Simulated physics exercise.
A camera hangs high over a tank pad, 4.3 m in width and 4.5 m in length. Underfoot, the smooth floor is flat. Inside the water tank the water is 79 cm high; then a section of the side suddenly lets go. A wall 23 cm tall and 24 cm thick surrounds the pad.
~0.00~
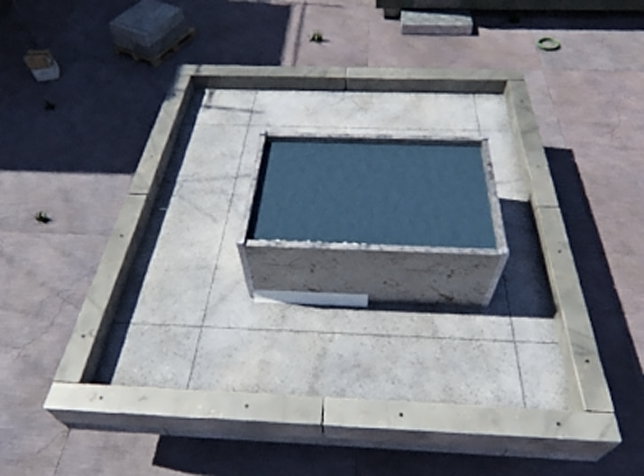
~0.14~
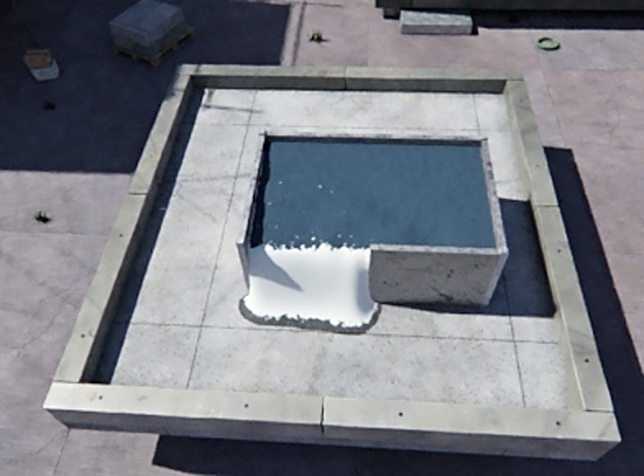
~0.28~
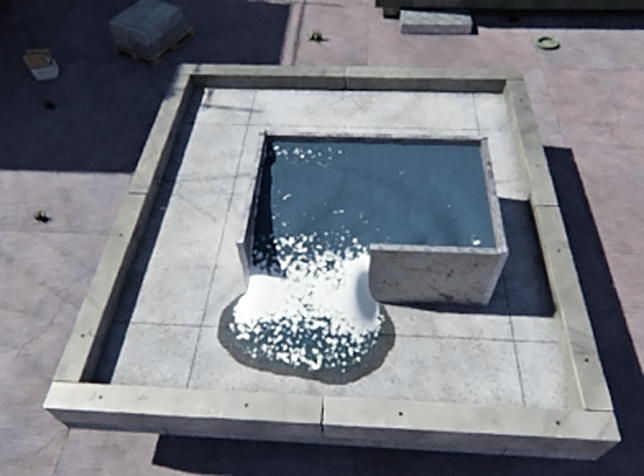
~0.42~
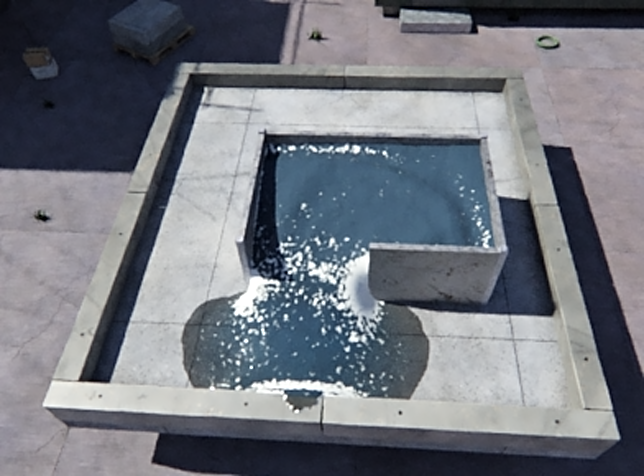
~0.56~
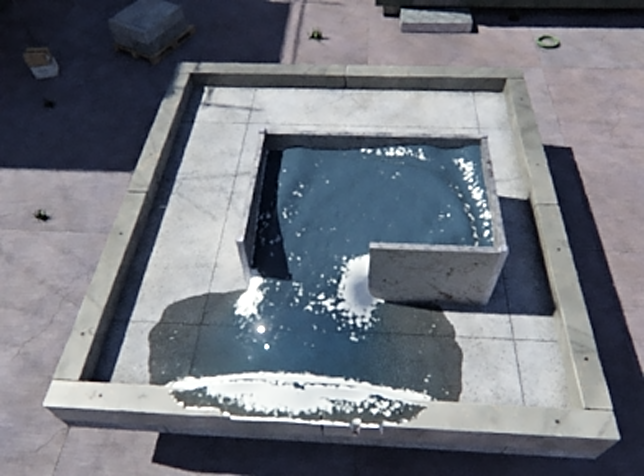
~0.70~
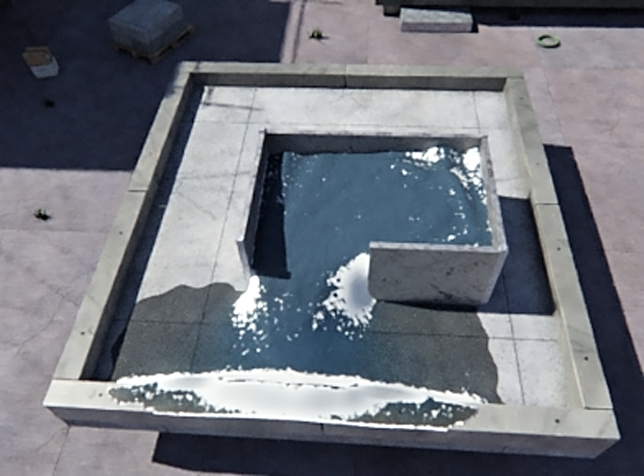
The clip opens on a full, still water tank standing on a flat, walled pad, seen from high above. Part of its near side opens at the left, and white, foaming water pours out. The water spreads across the floor, strikes the near wall and fans out along it, while the tank's level drops.
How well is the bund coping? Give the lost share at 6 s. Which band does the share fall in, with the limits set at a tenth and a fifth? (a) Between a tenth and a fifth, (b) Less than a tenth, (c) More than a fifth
c.
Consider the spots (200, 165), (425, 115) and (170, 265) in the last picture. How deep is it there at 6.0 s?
The depths come out at 4, 9 and 8 centimetres, in the order listed.
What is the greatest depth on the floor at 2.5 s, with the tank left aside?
About 38 cm at most.
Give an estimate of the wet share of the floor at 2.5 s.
Close to 70 in a hundred.
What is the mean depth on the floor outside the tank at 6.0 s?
Reading: Close to 9 cm.
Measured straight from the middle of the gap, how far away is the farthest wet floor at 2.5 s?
3.8 m.
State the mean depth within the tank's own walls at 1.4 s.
The average depth is around 46 cm.
After 1.1 s water covers 25 % of the floor and is deepest (52 cm) near (389, 406); 4 % is over the wall.
After 1.4 s water covers 30 % of the floor and is deepest (47 cm) near (368, 404); 9 % is over the wall.
After 2.5 s water covers 55 % of the floor and is deepest (38 cm) near (90, 389); 23 % is over the wall.
After 4.0 s water covers 65 % of the floor and is deepest (26 cm) near (90, 389); 27 % is over the wall.
After 6.0 s water covers 75 % of the floor and is deepest (18 cm) near (90, 389); 27 % is over the wall.
